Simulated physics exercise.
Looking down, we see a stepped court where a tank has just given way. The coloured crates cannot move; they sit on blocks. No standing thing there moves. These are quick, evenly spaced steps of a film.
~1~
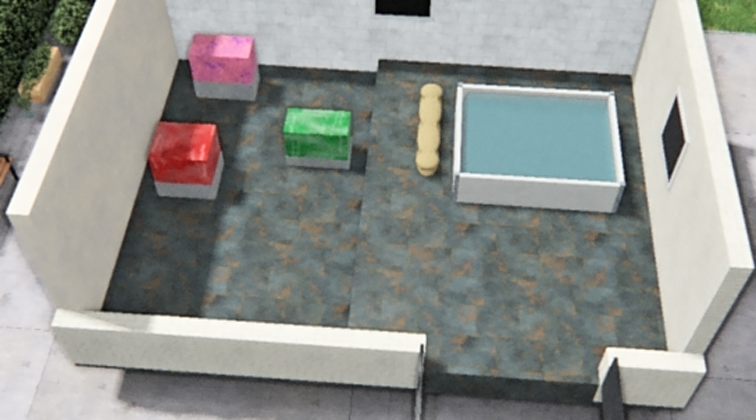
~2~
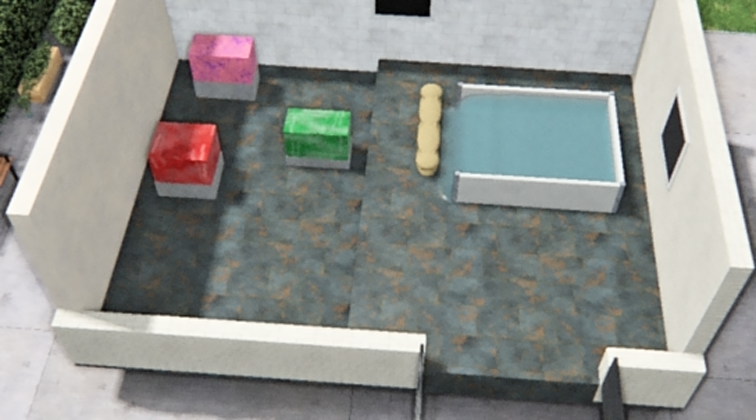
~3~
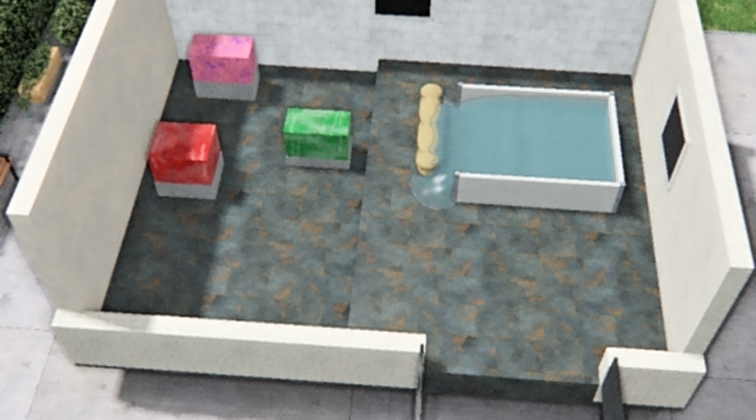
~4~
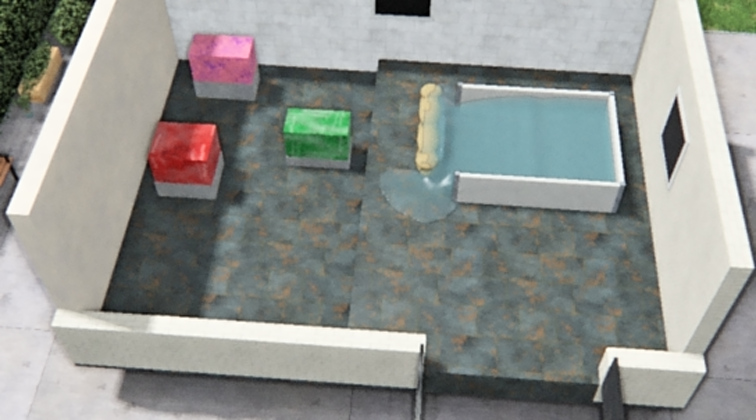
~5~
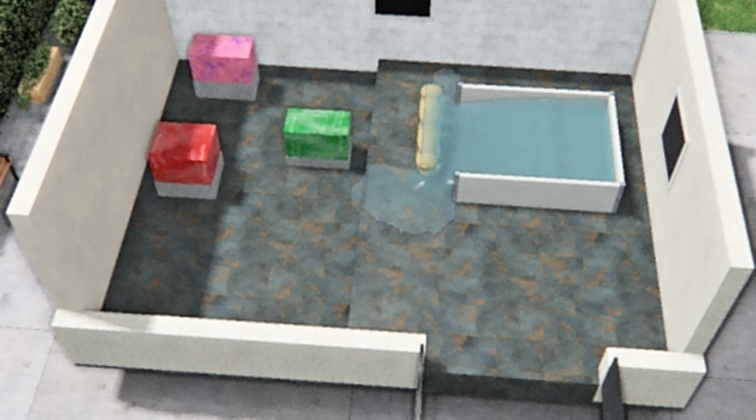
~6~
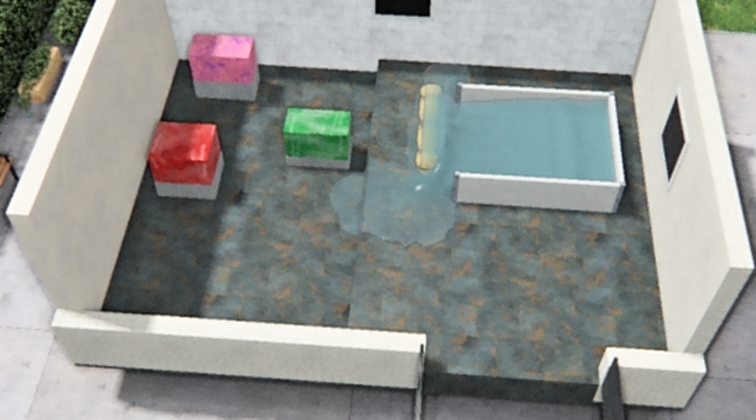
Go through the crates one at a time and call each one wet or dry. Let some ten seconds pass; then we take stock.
The red crate is dry. The pink crate is dry. The green crate is dry.
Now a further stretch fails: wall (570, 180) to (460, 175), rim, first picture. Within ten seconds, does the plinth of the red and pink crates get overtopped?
Note - red is left dry; pink is left dry.
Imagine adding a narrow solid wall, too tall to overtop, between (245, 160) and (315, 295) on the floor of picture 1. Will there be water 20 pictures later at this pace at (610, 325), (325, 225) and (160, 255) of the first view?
The first point comes out unwetted, the next inundated, the last unwetted.
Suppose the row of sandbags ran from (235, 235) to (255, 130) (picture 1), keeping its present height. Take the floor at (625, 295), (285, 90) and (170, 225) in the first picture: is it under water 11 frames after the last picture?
As listed: Unflooded, submerged, unflooded.
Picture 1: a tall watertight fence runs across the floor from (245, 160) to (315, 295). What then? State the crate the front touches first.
Looks like the green crate.
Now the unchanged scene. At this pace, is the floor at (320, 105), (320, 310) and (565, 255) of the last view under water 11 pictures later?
First spot swamped, second spot swamped, third spot clear.
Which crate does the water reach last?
Easy - the crate marked pink.
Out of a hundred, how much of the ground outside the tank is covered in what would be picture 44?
By my count, 75 percent.
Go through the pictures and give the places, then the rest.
The first picture shows the water tank at (537, 137) is whole and still.
In the second picture, the front is at (452, 111), out from the gap at (459, 148).
In the third picture, the front is at (444, 99), out from the gap at (459, 149).
In the fourth picture, water pours out at (459, 148) and has run to (441, 88).
In the fifth picture, the front is at (364, 203), out from the gap at (459, 148).
In the sixth picture, water pours out at (459, 147) and has run to (346, 224).
A moment on, water covers 30 % of the floor; the red crate not reached, the pink crate not reached, the green crate water round its plinth.
Next, water covers 50 % of the floor; the red crate water round its plinth, the pink crate not reached, the green crate water round its plinth.
Then, water covers 65 % of the floor; the red crate water round its plinth, the pink crate water round its plinth, the green crate water round its plinth.
Later, water covers 75 % of the floor; the red crate water round its plinth, the pink crate water round its plinth, the green crate water round its plinth.
In the end, water covers 80 % of the floor; the red crate stayed above the water, the pink crate stayed above the water, the green crate stayed above the water.
